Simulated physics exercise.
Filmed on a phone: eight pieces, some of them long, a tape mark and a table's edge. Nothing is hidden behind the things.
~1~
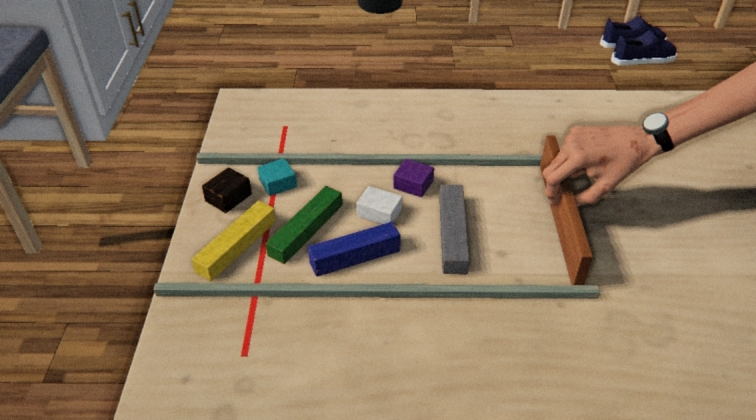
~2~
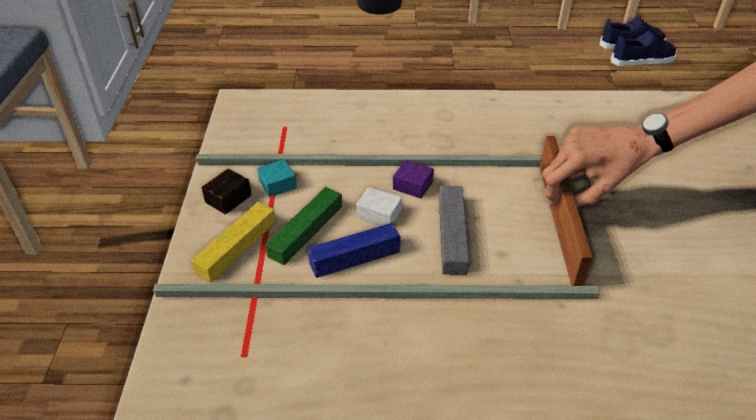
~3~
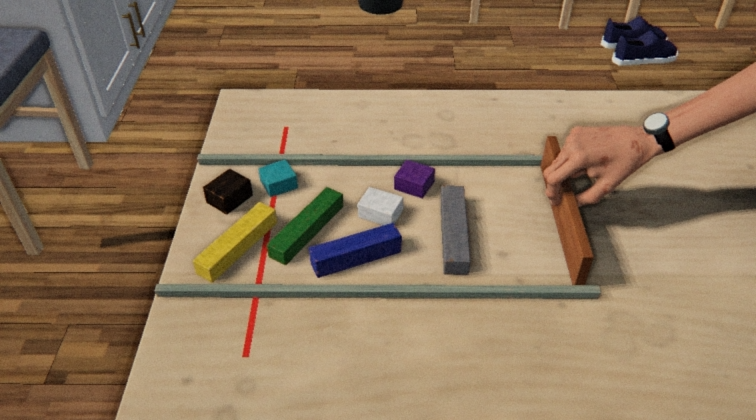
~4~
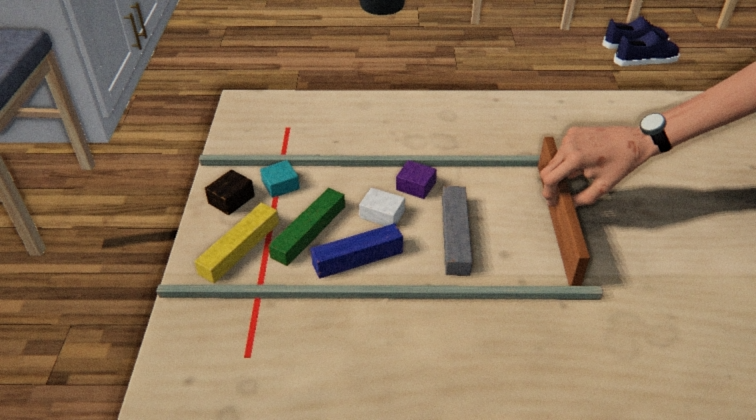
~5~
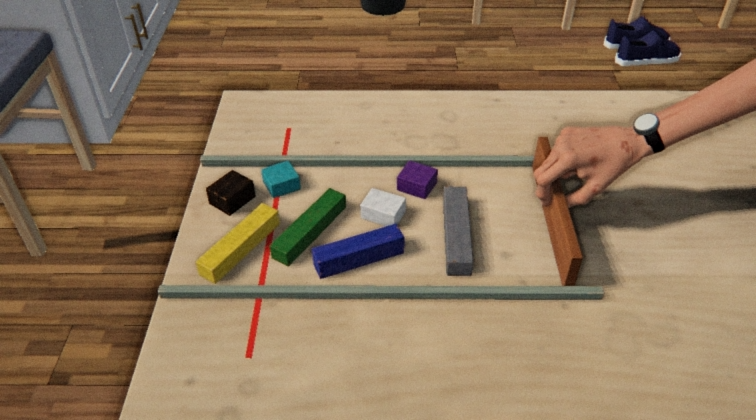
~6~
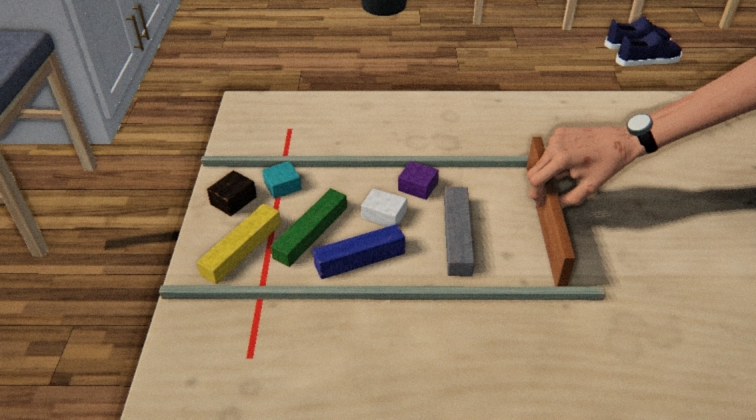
A hand slides a wooden board slightly left between two rails toward still, colourful blocks.
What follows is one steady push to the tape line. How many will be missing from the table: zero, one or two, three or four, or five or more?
The number that fall off is one or two.
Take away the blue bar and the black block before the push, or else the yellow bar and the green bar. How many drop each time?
The counts: 0 and 0.
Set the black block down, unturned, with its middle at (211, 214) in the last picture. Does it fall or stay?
From there it comes down.
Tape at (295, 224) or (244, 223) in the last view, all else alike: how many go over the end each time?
In that order 0 and 3.
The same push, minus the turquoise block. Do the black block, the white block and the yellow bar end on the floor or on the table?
The black block tumbles off; the white block remains up; the yellow bar is lost.
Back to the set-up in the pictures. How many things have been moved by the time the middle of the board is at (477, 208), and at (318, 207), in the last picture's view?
First 0, then 8.
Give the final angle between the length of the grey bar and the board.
Near 0 degrees.
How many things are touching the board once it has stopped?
In contact: 2.
Soon after, none off yet; black block at rest near (232, 193); yellow bar at rest near (241, 242); turquoise block at rest near (282, 179).
Then, none off yet; black block at rest near (232, 193); yellow bar moving near (235, 241); turquoise block at rest near (280, 178).
At rest, the number that fall off is one or two; fallen, yellow bar and black block.
